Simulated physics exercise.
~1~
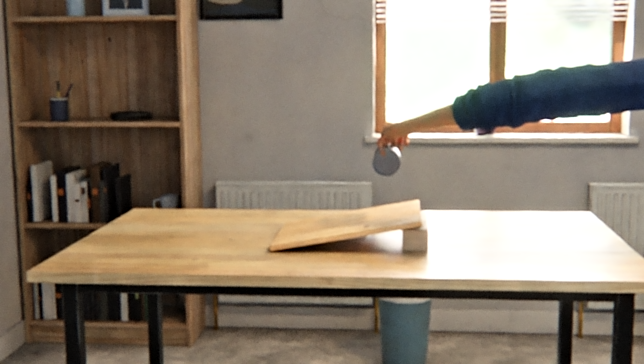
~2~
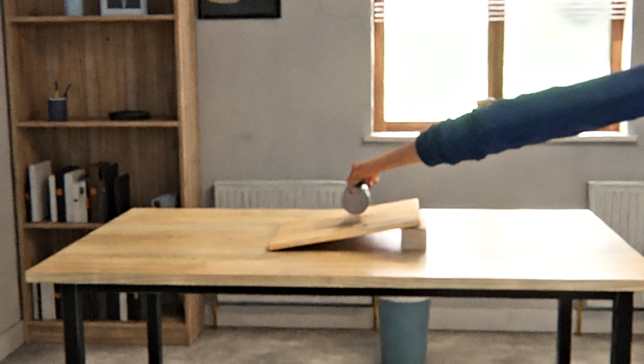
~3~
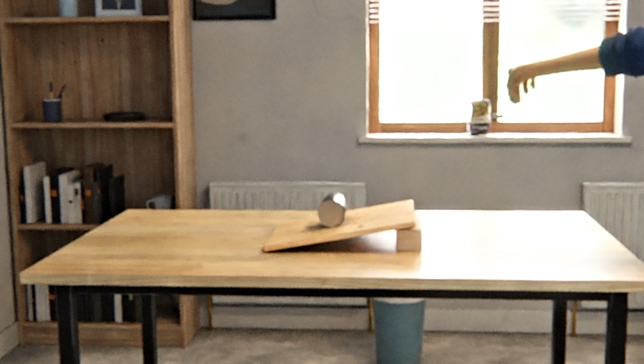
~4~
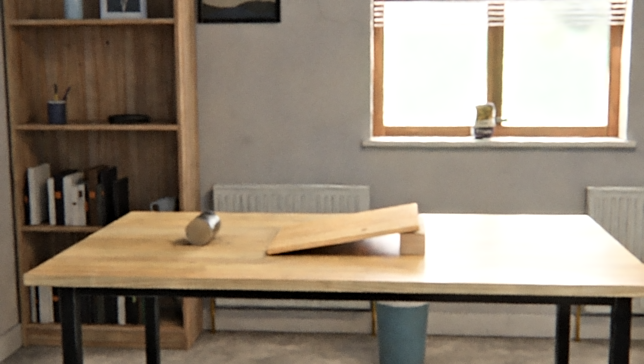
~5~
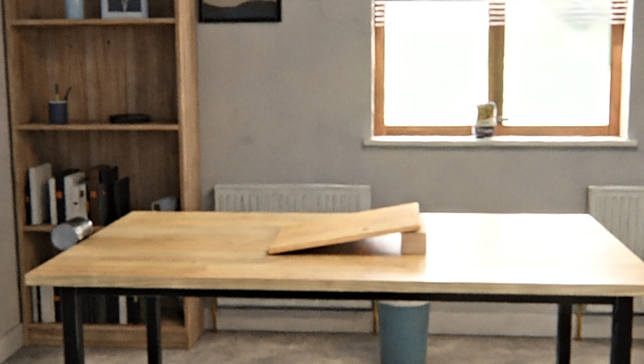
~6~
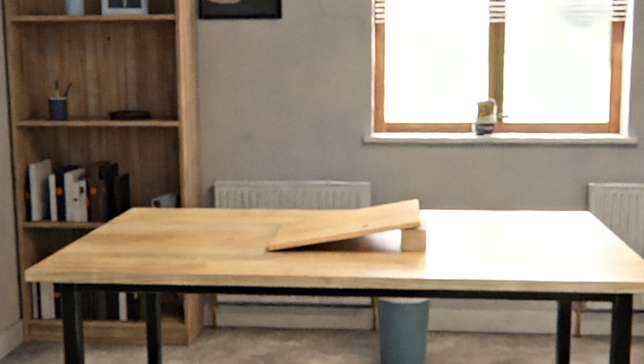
A small dark tin is held on its side by a hand reaching in from the right, above a sloping wooden board propped on a block on a table. The hand lowers the tin onto the board, lets go and draws back toward the right. The tin goes down the slope to the left, leaves the board and carries on across the tabletop. It reaches the table's far left side, in front of the bookshelf, and then passes out of sight. The board stays in its place, with the tin no longer visible.
